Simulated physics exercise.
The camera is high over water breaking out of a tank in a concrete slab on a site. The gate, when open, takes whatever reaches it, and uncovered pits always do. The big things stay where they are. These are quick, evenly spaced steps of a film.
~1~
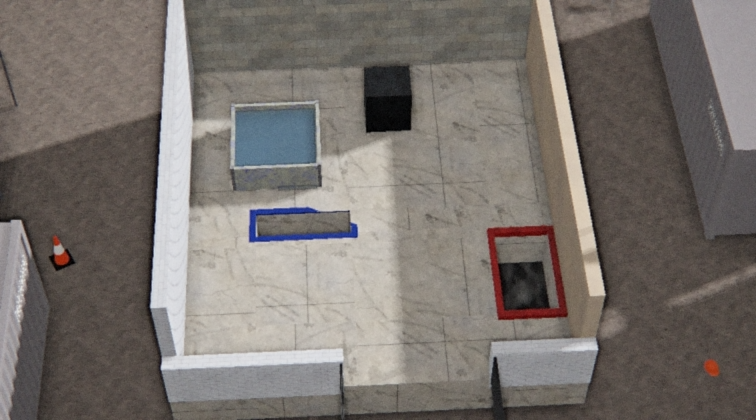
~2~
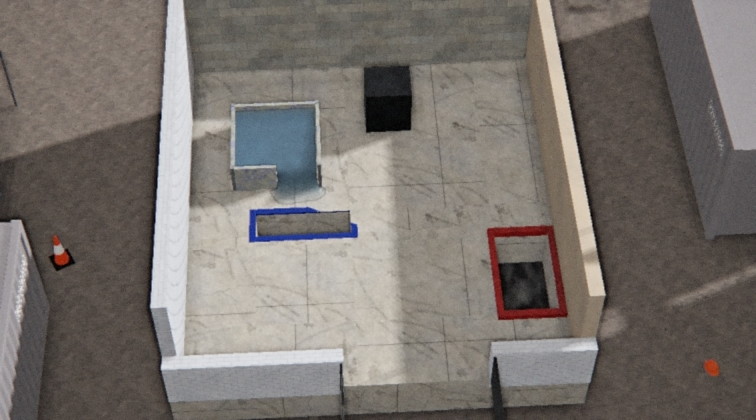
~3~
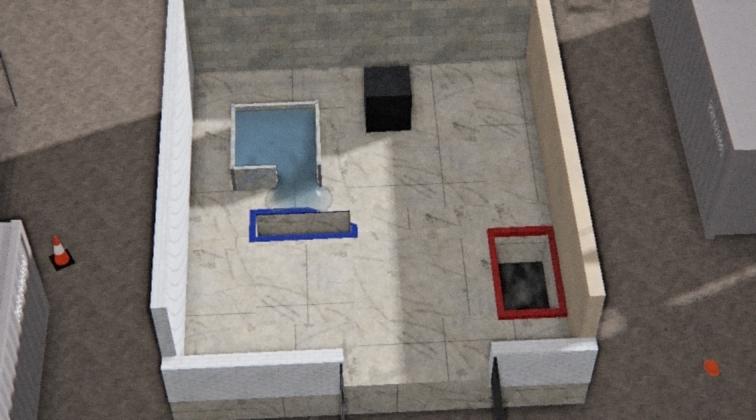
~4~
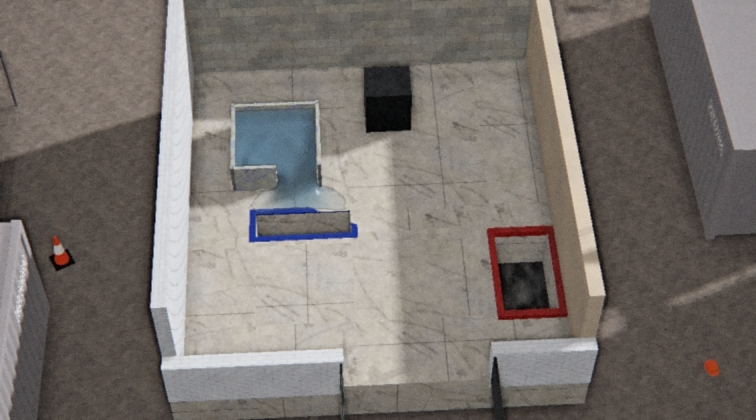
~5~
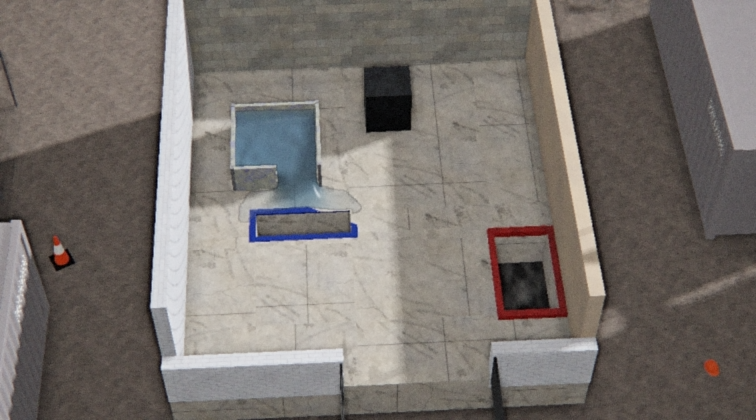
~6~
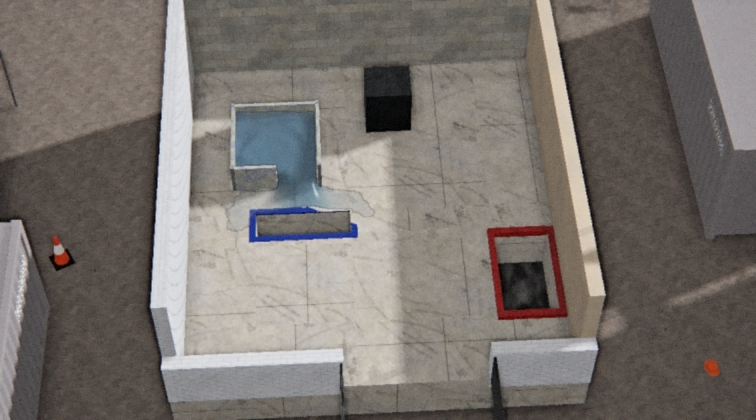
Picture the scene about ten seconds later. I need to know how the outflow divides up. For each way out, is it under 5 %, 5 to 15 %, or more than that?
The gate will not reach five per cent; the red pit will not reach five per cent; the blue pit will not stay within fifteen per cent.
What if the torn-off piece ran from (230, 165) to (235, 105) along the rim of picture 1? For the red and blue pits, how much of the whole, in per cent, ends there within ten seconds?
The red pit takes 0 per cent and the blue pit 6 per cent.
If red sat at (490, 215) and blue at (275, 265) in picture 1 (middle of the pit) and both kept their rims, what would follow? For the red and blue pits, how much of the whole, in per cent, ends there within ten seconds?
Red: 0 %; blue: 50 %.
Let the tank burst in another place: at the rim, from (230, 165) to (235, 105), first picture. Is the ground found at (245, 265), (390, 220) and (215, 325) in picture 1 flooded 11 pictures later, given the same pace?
Soaked, then unsoaked, then soaked.
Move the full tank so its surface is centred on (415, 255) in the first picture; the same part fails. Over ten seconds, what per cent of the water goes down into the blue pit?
Estimate for the blue pit - some 0 in a hundred.
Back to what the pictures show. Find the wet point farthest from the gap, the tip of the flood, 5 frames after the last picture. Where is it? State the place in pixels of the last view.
(391, 223).
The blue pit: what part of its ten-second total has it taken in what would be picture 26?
Roughly 70 per cent.
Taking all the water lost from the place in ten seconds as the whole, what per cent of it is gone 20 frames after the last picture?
I'd say about 70 per cent.
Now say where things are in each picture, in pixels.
The first frame shows still water in the open tank at (276, 137).
In the second frame, the front is at (277, 196), out from the gap at (298, 178).
In the third frame, water pours out at (298, 179) and has run to (277, 212).
In the fourth frame, water pours out at (298, 180) and has run to (260, 213).
In the fifth frame, water pours out at (298, 180) and has run to (343, 209).
In the sixth frame, water pours out at (298, 180) and has run to (349, 201).
A moment on, water covers 0 % of the floor; the gate 0 %, the red pit 0 %, the blue pit 26 %.
Next, water covers 0 % of the floor; the gate 0 %, the red pit 0 %, the blue pit 42 %.
Then, water covers 0 % of the floor; the gate 0 %, the red pit 0 %, the blue pit 57 %.
Later, water covers 0 % of the floor; the gate 0 %, the red pit 0 %, the blue pit 74 %.
In the end, water covers 0 % of the floor; the gate 0 %, the red pit 0 %, the blue pit 85 %.
